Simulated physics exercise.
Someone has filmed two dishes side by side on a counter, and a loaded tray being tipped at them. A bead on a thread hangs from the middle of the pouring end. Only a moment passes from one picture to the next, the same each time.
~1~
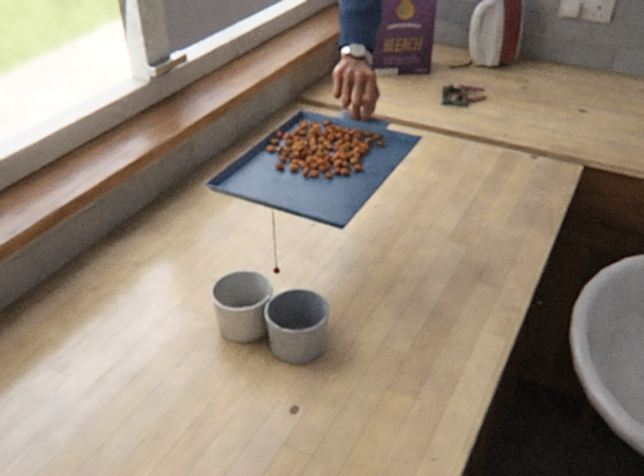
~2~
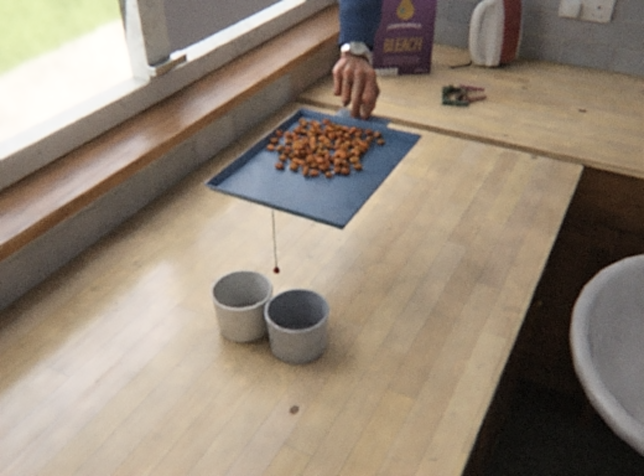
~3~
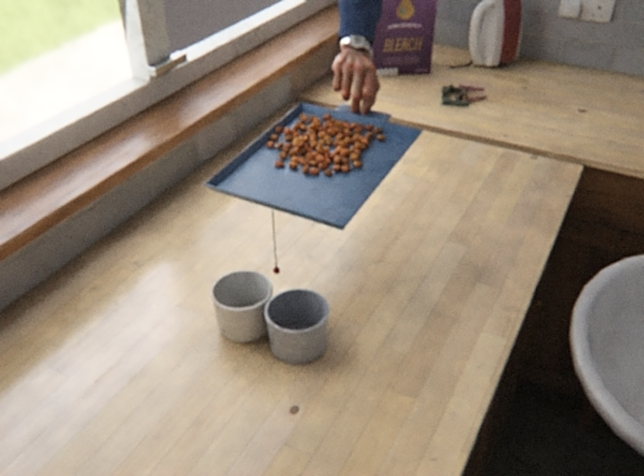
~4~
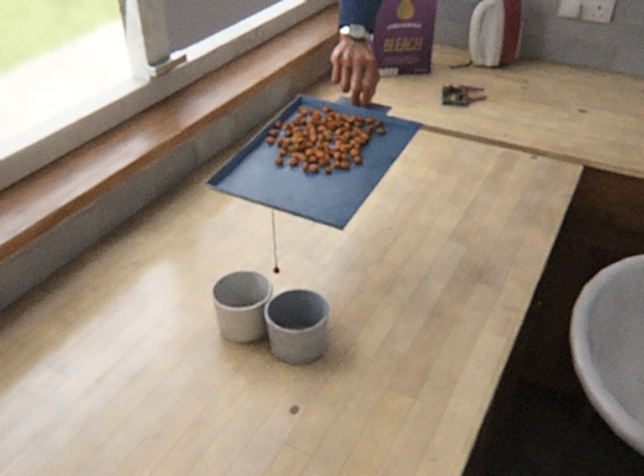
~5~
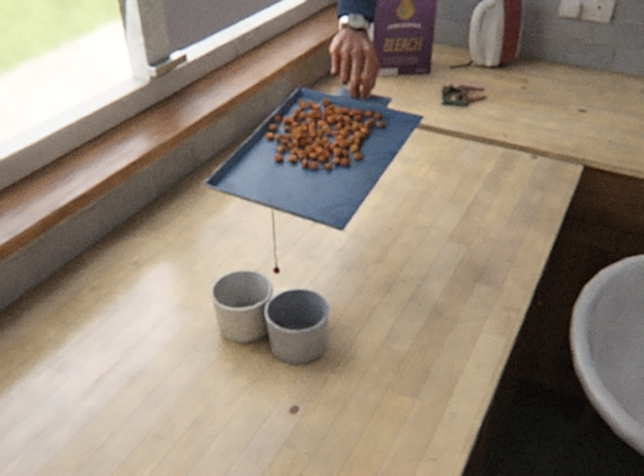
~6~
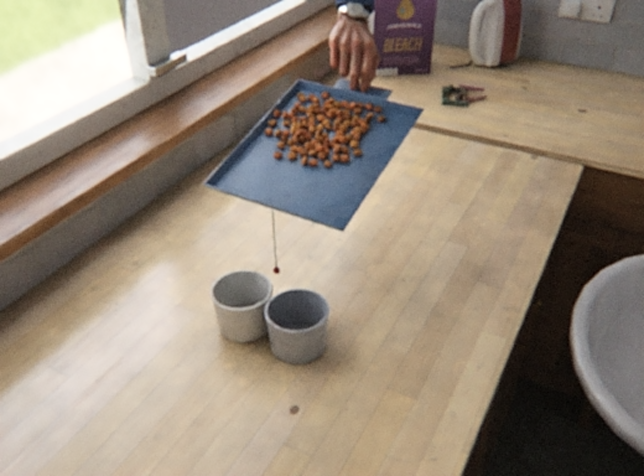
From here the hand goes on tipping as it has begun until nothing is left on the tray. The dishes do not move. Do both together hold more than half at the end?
They take the larger part between them.
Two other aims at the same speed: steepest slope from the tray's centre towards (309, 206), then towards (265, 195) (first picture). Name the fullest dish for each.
The first try: The right-hand dish. The second: Left.
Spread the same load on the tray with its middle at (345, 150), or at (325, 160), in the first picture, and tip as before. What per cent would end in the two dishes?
First some 70, then 70 per cent.
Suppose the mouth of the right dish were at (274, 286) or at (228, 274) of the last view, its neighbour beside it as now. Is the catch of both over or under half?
The first try: Below a half. The second: Not half.
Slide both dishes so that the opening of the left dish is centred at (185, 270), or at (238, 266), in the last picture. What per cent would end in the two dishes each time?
Roughly 30 per cent, and 20 per cent.
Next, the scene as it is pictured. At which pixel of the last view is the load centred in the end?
Near (288, 340).
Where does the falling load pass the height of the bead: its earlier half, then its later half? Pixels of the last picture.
First near (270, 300), later near (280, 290).
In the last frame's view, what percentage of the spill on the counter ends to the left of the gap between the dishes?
It comes to 40 per cent or so.
Soon, tray tipped steeply; most on the tray; about a quarter in the air.
A while on, tray tipped right over; about a quarter on the tray; about a quarter in the right dish; about a quarter in the left dish; about a quarter outside both; a small part in the air.
Towards the end, tray tipped past a quarter turn; about a third in the right dish; about a quarter in the left dish; about a third outside both.
Finally, tray tipped past a quarter turn; about a third in the right dish; about a quarter in the left dish; about a third outside both.
